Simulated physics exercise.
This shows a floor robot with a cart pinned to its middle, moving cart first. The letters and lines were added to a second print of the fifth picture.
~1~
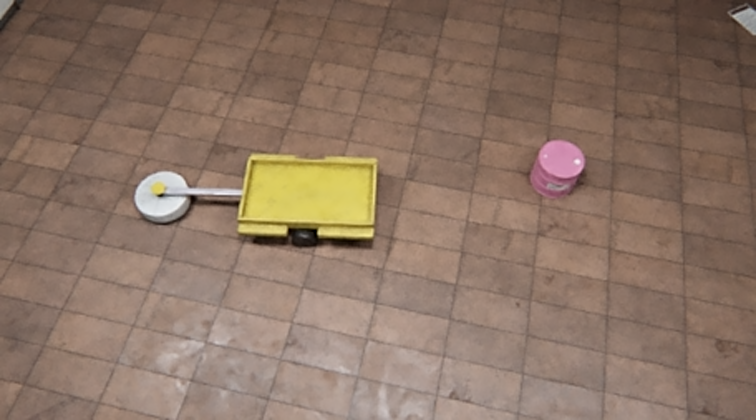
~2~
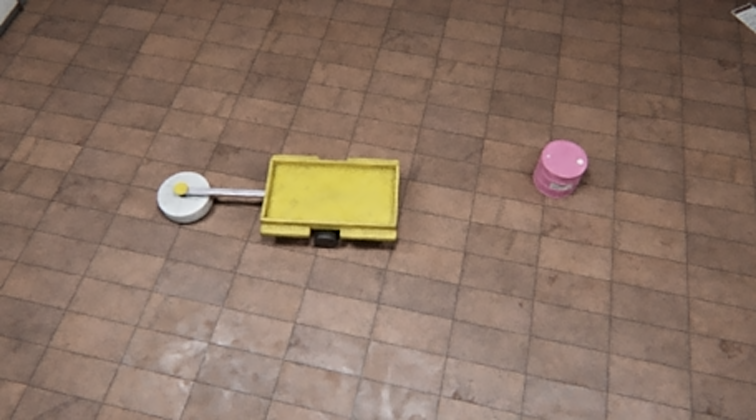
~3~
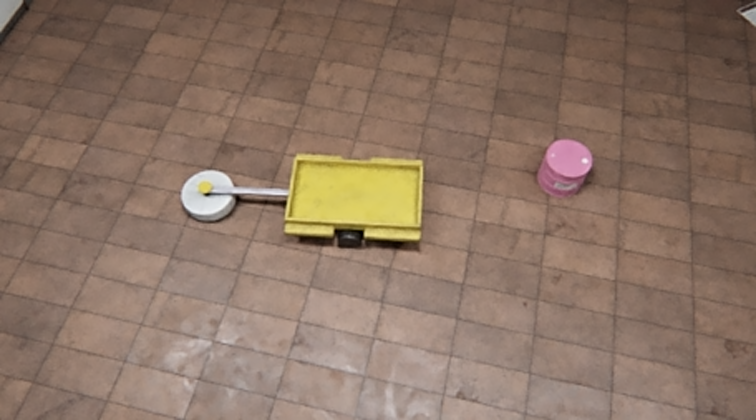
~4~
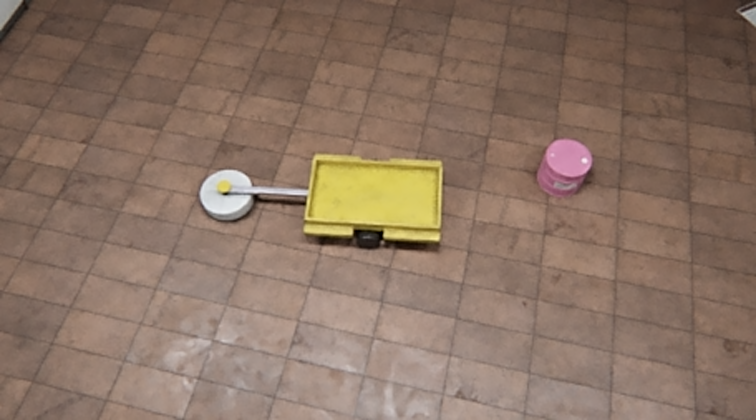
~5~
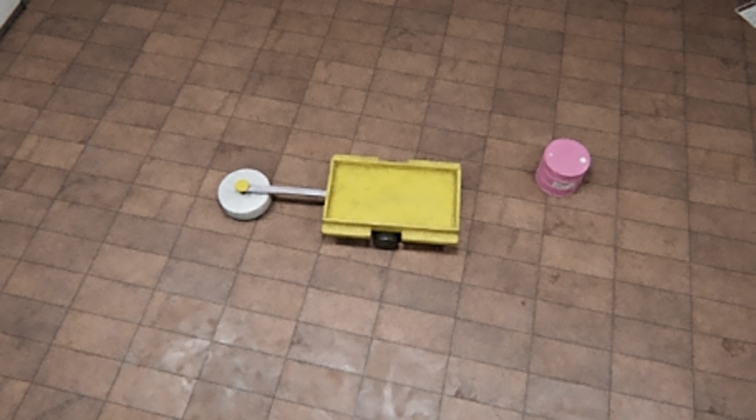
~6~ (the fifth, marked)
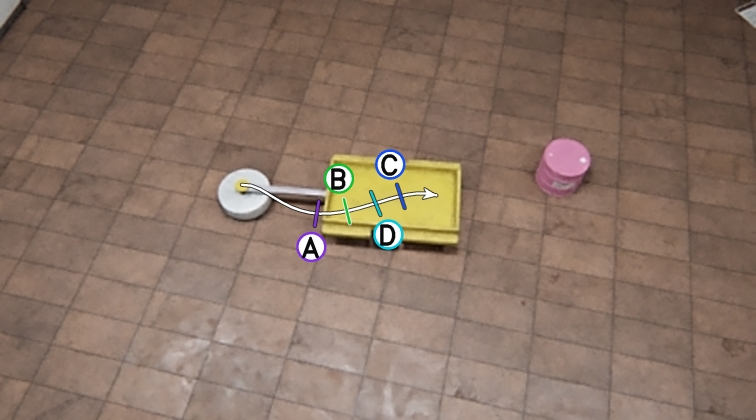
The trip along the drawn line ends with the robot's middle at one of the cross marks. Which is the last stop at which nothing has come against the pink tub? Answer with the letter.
All is well up to A.
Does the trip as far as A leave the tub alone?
For that mark, yes.
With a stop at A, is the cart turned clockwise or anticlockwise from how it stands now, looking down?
Anticlockwise.
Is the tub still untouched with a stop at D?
No.
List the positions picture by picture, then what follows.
The first picture shows robot (162, 195); yellow cart (310, 194); pink tub (552, 180).
The second picture shows robot (185, 195); yellow cart (332, 195); pink tub (555, 180).
The third picture shows robot (208, 194); yellow cart (356, 195); pink tub (559, 179).
The fourth picture shows robot (227, 193); yellow cart (375, 195); pink tub (559, 179).
The fifth picture shows robot (245, 192); yellow cart (393, 197); pink tub (558, 178).
On the marked copy, A at (317, 213); B at (347, 211); C at (401, 196); D at (376, 203); the route from (242, 185) via (340, 212) to (437, 195).
Taking A. A third of the way, robot (270, 201), cart (421, 198).
Two thirds of the way, robot (294, 214), cart (446, 197).
When it is over, robot (318, 221), cart (470, 195); nothing has been touched.
As for the rest, B is too far, the tub has been hit; C is too far, the tub has been hit; D is too far, the tub has been hit.
